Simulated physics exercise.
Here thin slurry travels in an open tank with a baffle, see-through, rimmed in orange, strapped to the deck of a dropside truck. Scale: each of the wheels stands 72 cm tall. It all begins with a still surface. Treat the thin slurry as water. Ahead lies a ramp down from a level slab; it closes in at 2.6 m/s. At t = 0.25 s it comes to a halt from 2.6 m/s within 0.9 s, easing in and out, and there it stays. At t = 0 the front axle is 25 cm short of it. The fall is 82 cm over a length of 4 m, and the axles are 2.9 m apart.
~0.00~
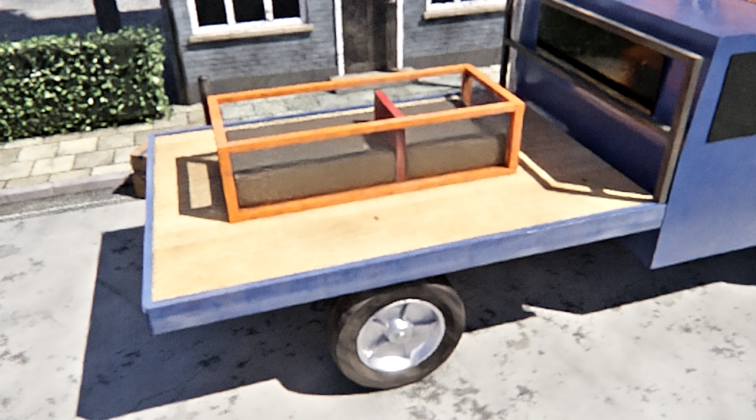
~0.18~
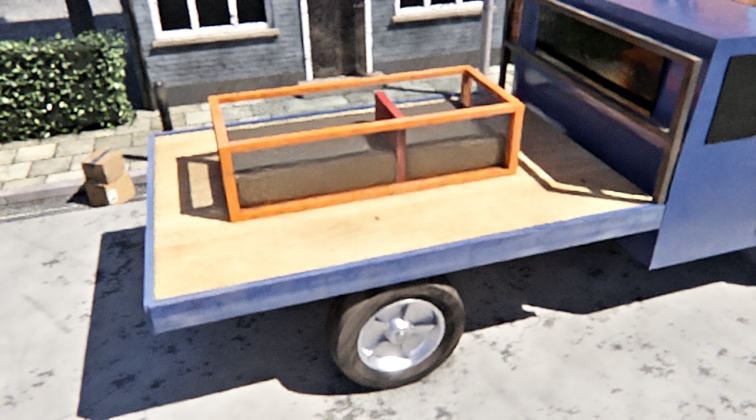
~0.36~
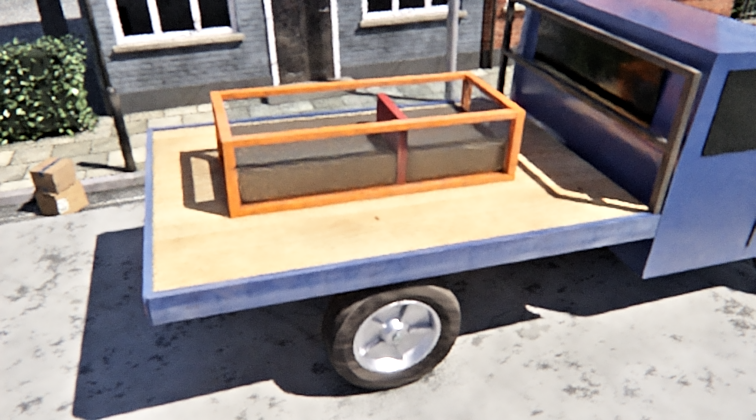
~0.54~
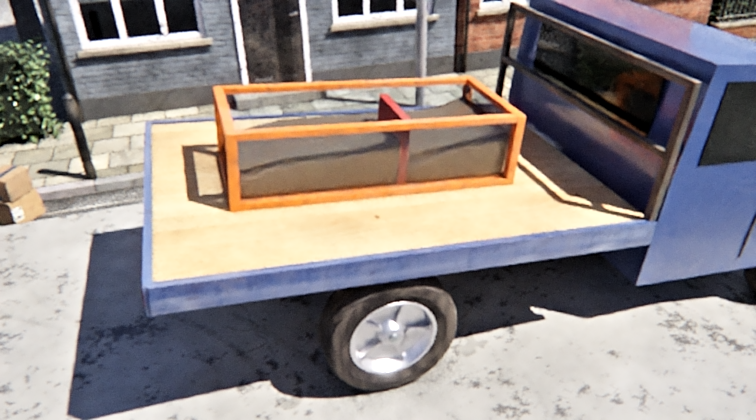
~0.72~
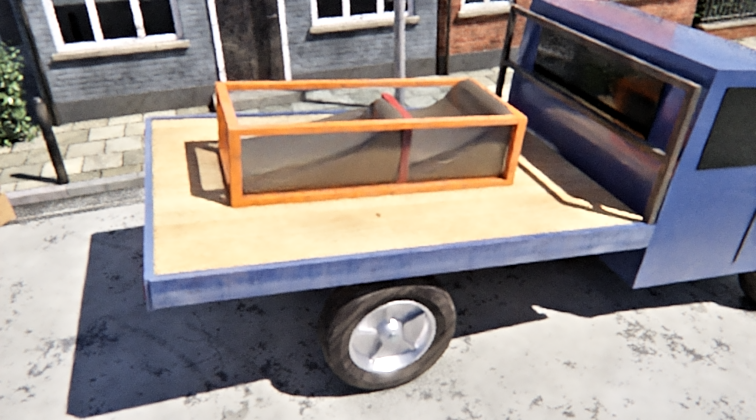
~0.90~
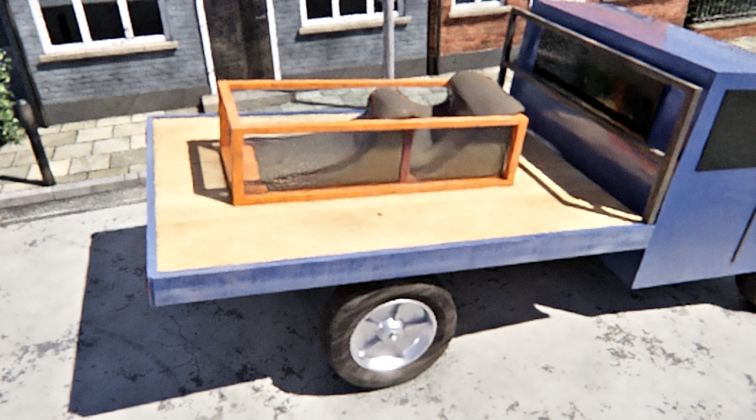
A blue flatbed truck carrying an orange-rimmed, see-through tank of murky liquid rolled right along a street past brick houses, dipping nose down as the liquid surged up toward the tank's right end.
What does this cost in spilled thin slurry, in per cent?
Some 13 per cent goes overboard.
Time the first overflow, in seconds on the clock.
Around 1.0 s.
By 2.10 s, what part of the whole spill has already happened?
Some 100 per cent by then.
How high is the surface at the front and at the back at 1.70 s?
About 32 cm in front and 12 cm behind.
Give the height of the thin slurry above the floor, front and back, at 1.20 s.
About 44 cm in front and 0 cm behind.
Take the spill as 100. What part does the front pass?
About 90 per cent.
Then, 1.20 s in, front 44 cm, middle 24 cm, back 0 cm above the floor; the loss stands at 5 per cent, over the front.
Then, 1.70 s in, front 32 cm, middle 13 cm, back 12 cm above the floor; the loss stands at 12 per cent, over the front.
Then, 2.10 s in, front 30 cm, middle 12 cm, back 15 cm above the floor; the loss stands at 13 per cent, over the front.
Then, 4.14 s in, the loss stands at 13 per cent, over the front, 21 of 167 litres.
